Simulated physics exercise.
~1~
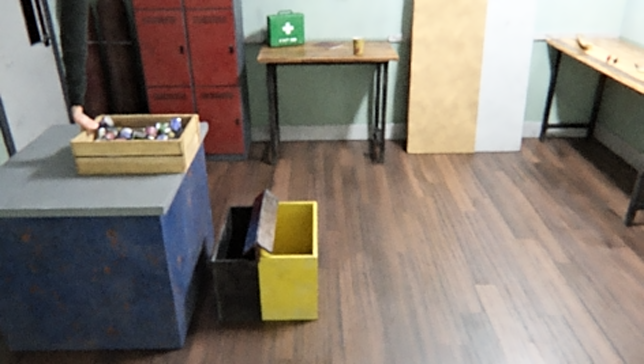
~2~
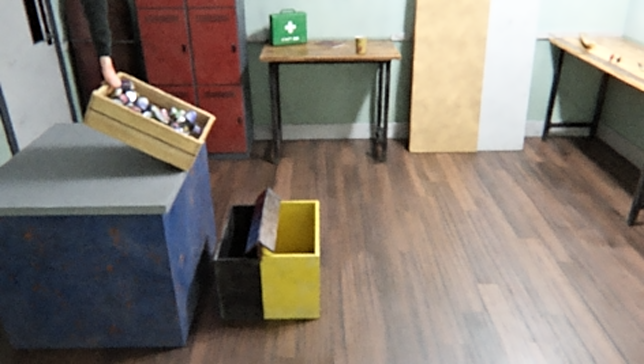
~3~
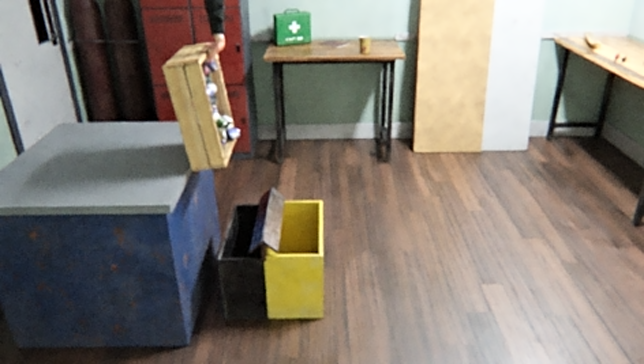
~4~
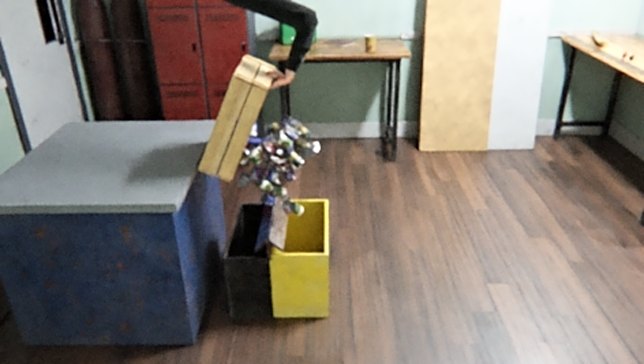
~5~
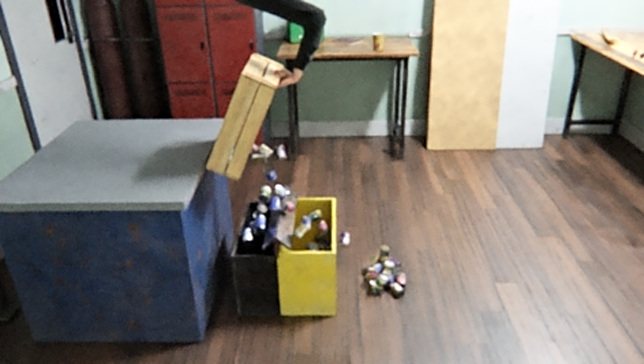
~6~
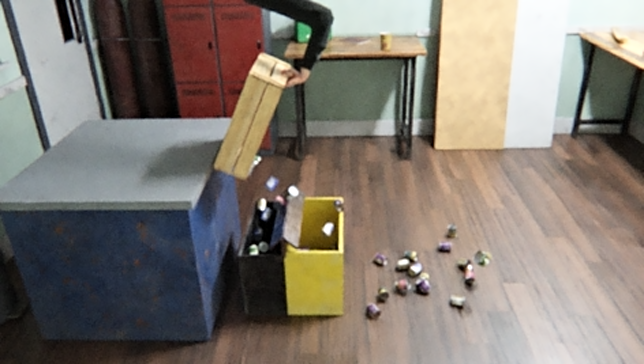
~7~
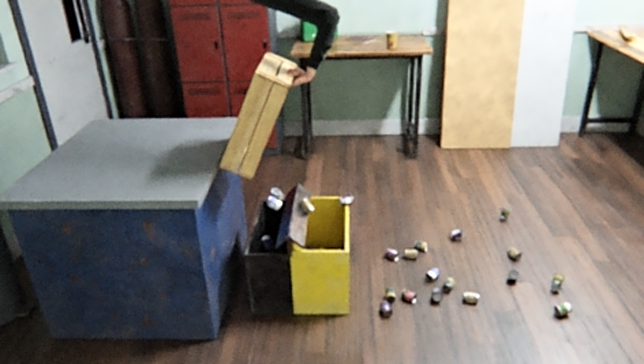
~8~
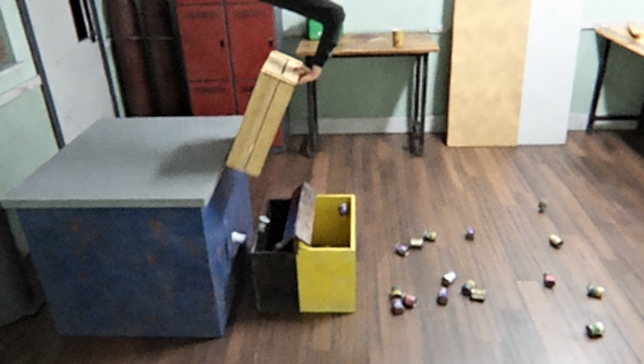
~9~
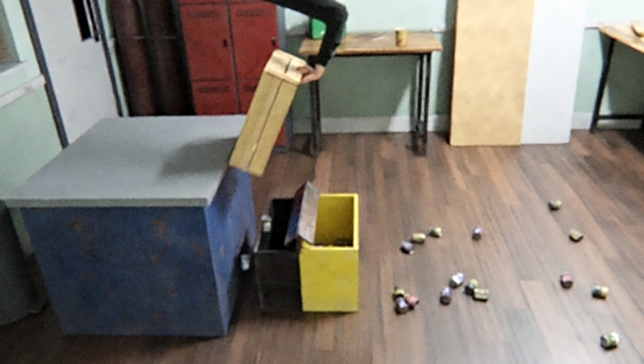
A hand tips a wooden tote of small tins over two bins, scattering many beyond.
